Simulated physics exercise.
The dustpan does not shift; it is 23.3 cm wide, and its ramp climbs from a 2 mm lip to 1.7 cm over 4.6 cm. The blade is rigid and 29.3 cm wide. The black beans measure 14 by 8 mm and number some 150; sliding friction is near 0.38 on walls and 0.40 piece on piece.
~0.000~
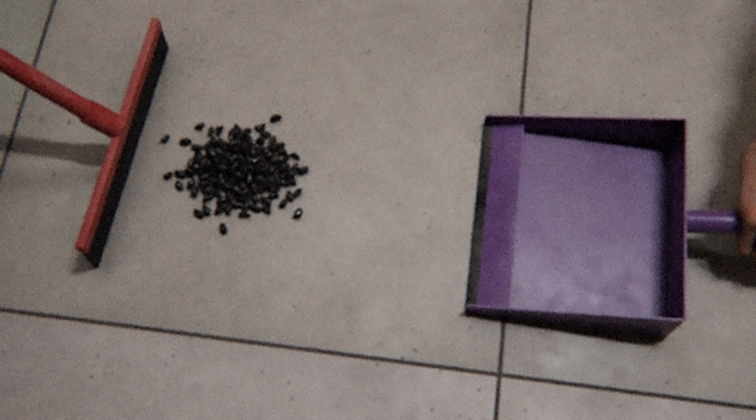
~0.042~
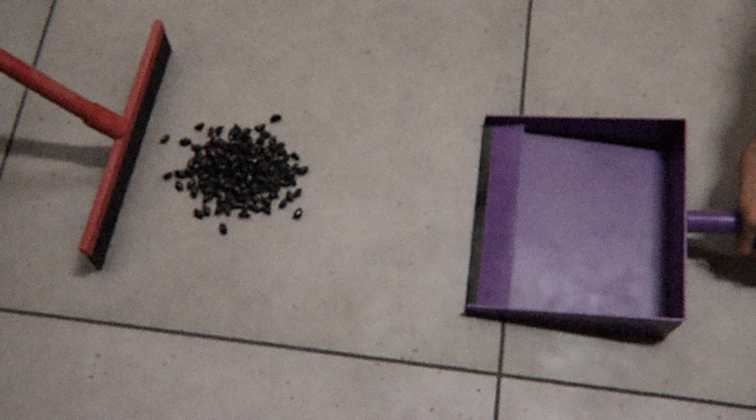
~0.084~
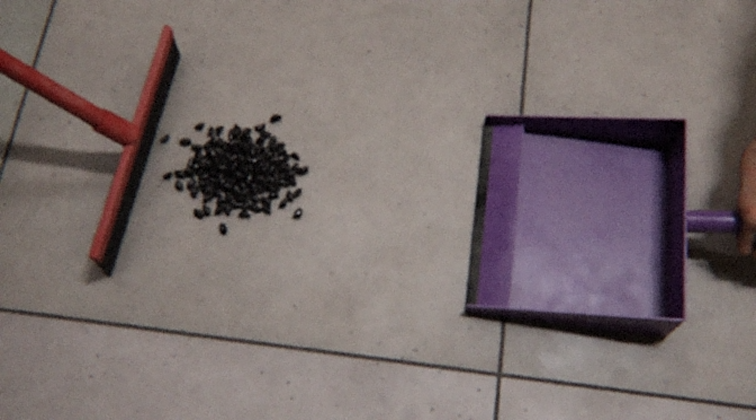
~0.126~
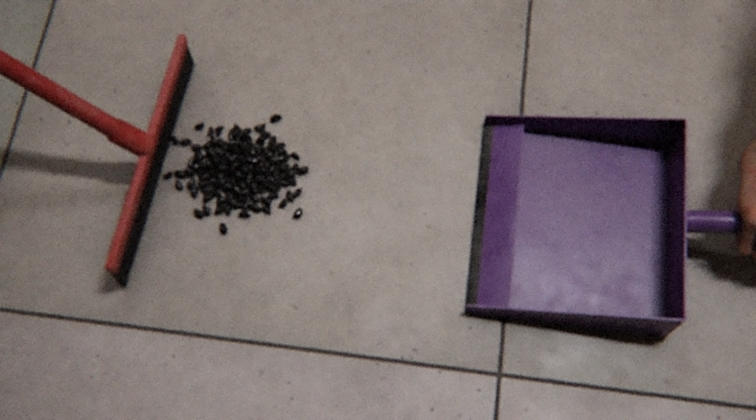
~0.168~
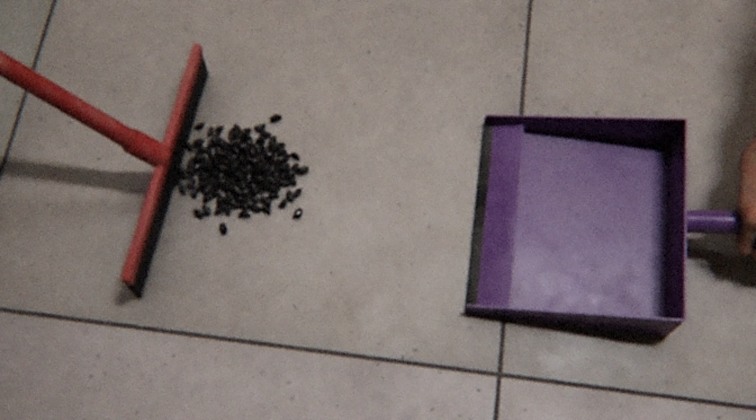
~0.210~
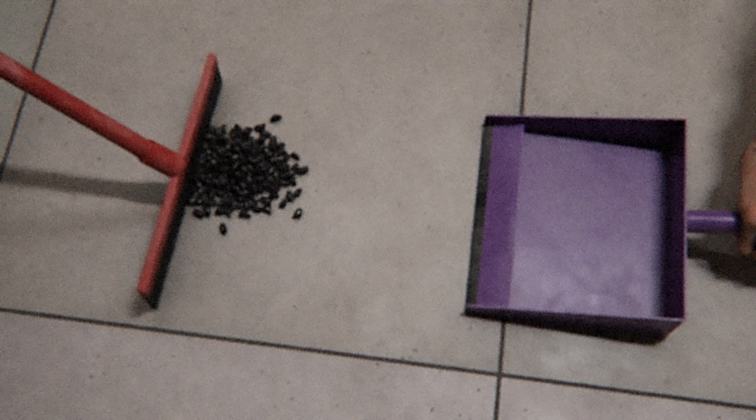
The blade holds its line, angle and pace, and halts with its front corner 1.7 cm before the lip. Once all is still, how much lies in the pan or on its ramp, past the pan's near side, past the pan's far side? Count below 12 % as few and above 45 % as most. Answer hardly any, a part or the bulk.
Pan: A part, near side: A part, far side: Hardly any.
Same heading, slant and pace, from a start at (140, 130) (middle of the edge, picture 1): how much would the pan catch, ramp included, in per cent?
Some 30 per cent.
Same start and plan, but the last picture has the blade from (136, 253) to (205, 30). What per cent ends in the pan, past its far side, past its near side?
Pan 35, far 5, near 0.
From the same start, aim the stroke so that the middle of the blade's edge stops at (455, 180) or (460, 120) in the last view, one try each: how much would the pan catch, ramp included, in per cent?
Some 40 and 25 per cent.
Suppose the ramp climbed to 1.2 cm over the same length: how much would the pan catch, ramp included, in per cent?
It would be near 25 per cent.
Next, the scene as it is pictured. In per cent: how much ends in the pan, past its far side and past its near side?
Pan 25; near side 25; far side 5.
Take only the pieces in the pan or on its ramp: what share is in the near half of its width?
Roughly 100 per cent.
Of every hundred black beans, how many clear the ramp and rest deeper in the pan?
About 5 per cent.
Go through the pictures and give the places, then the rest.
The first frame shows blade from (83, 248) to (157, 26), moved 0.0 cm, 0 of the pieces shifted so far; middle of the pieces at (240, 172); pan at (588, 228).
The second frame shows blade from (87, 250) to (160, 28), moved 0.5 cm, 0 of the pieces shifted so far; middle of the pieces at (240, 172).
The third frame shows blade from (96, 257) to (169, 34), moved 1.9 cm, 0 of the pieces shifted so far; middle of the pieces at (240, 172).
The fourth frame shows blade from (112, 268) to (183, 43), moved 4.0 cm, 1 of the pieces shifted so far; middle of the pieces at (240, 172).
The fifth frame shows blade from (128, 280) to (198, 52), moved 6.3 cm, 6 of the pieces shifted so far; middle of the pieces at (240, 172).
The sixth frame shows blade from (144, 291) to (213, 61), moved 8.5 cm, 35 of the pieces shifted so far; middle of the pieces at (241, 172); pan at (588, 228). Its pace works out near 0.53 m/s, heading 27 degrees towards the viewer's side.
Then, at 0.52 s, middle of the blade 19 cm from the lip; 0 % over the lip, far side 0 %, near side 0 %.
After 0.73 s, middle of the blade 9 cm from the lip; 0 % over the lip, far side 5 %, near side 15 %.
After 1.06 s, middle of the blade 3 cm from the lip; 25 % over the lip, far side 5 %, near side 25 %.
In the end, at 2.7 s, pan 25 %, near side 25 %, far side 5 %, in front of the lip or behind the blade 45 %.
